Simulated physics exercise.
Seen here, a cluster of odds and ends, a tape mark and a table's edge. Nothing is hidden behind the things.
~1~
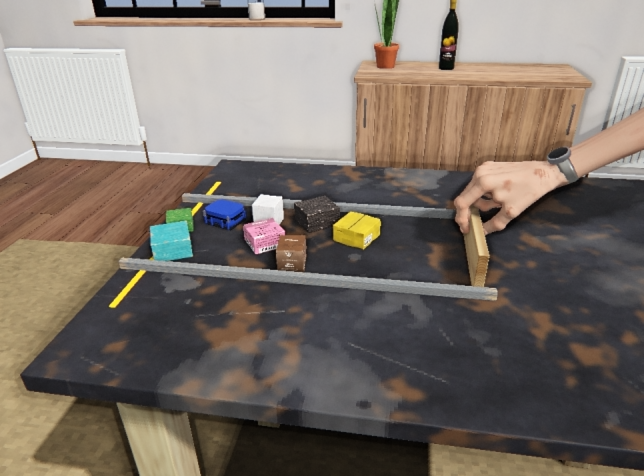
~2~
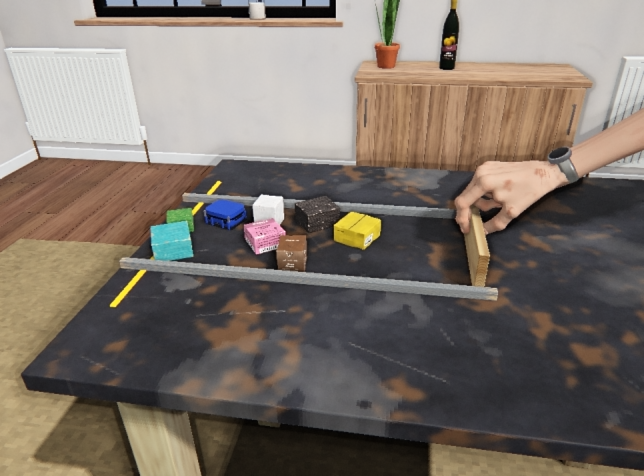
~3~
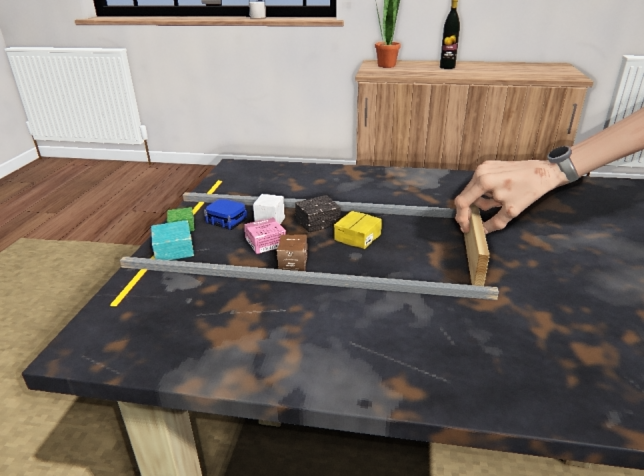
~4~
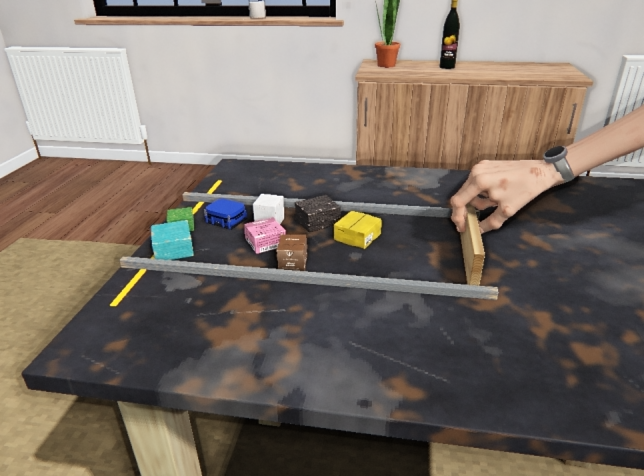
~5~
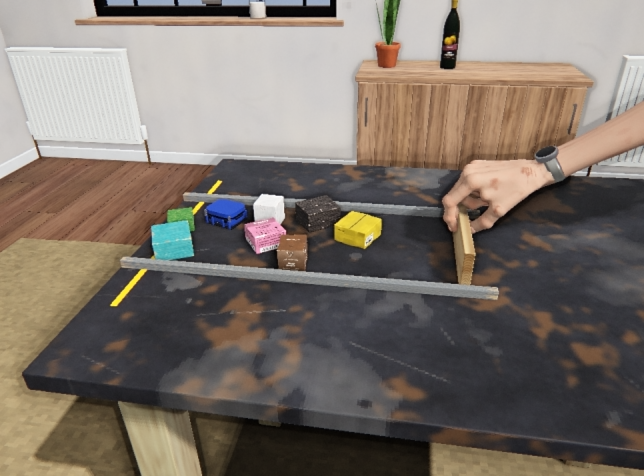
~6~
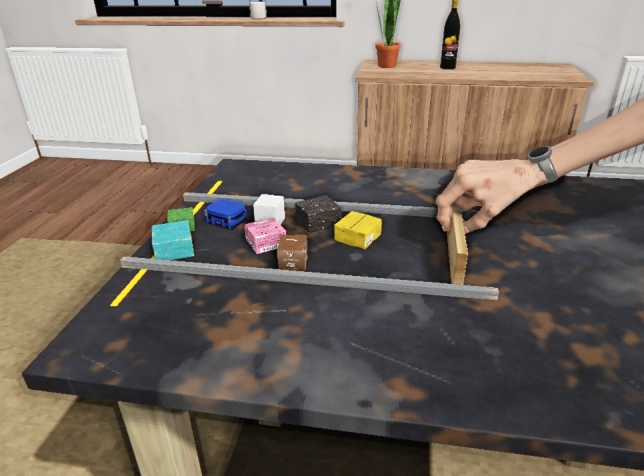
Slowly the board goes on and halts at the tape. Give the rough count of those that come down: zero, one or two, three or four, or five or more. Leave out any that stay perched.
The number that fall off is five or more.
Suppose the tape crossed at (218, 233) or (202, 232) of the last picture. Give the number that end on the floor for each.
It would be 2 and 2.
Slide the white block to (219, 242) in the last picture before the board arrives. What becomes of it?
From there it tumbles off.
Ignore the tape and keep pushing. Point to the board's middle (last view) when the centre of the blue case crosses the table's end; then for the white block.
About (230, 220), and (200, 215) for the other.
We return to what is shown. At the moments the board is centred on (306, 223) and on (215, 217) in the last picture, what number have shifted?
At the one place 5, at the other 8.
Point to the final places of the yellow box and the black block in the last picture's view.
Near (159, 225) and (180, 200).
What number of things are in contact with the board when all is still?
That makes 3.
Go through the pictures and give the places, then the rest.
In the first picture, green block (180, 221); turquoise block (171, 242); blue case (225, 215); board (473, 235); tape (177, 231).
In the second picture, turquoise block (172, 241); brown box (292, 254).
In the third picture, blue case (226, 214); white block (269, 211).
In the fourth picture, green block (181, 220); yellow box (358, 229).
In the fifth picture, turquoise block (172, 241); board (462, 233).
In the sixth picture, green block (181, 221); turquoise block (173, 241); blue case (227, 214); board (455, 233); tape (178, 230).
Soon after, none off yet; green block at rest near (181, 221); turquoise block at rest near (173, 241); blue case at rest near (227, 214).
Then, none off yet; green block at rest near (181, 221); turquoise block at rest near (173, 241); blue case moved a little near (217, 214).
Further on, one off so far; green block falling near (156, 374); turquoise block moved a little near (153, 243); blue case tipped well over near (155, 216).
At rest, the number that fall off is five or more; fallen, pink box, white block, blue case, turquoise block and green block.
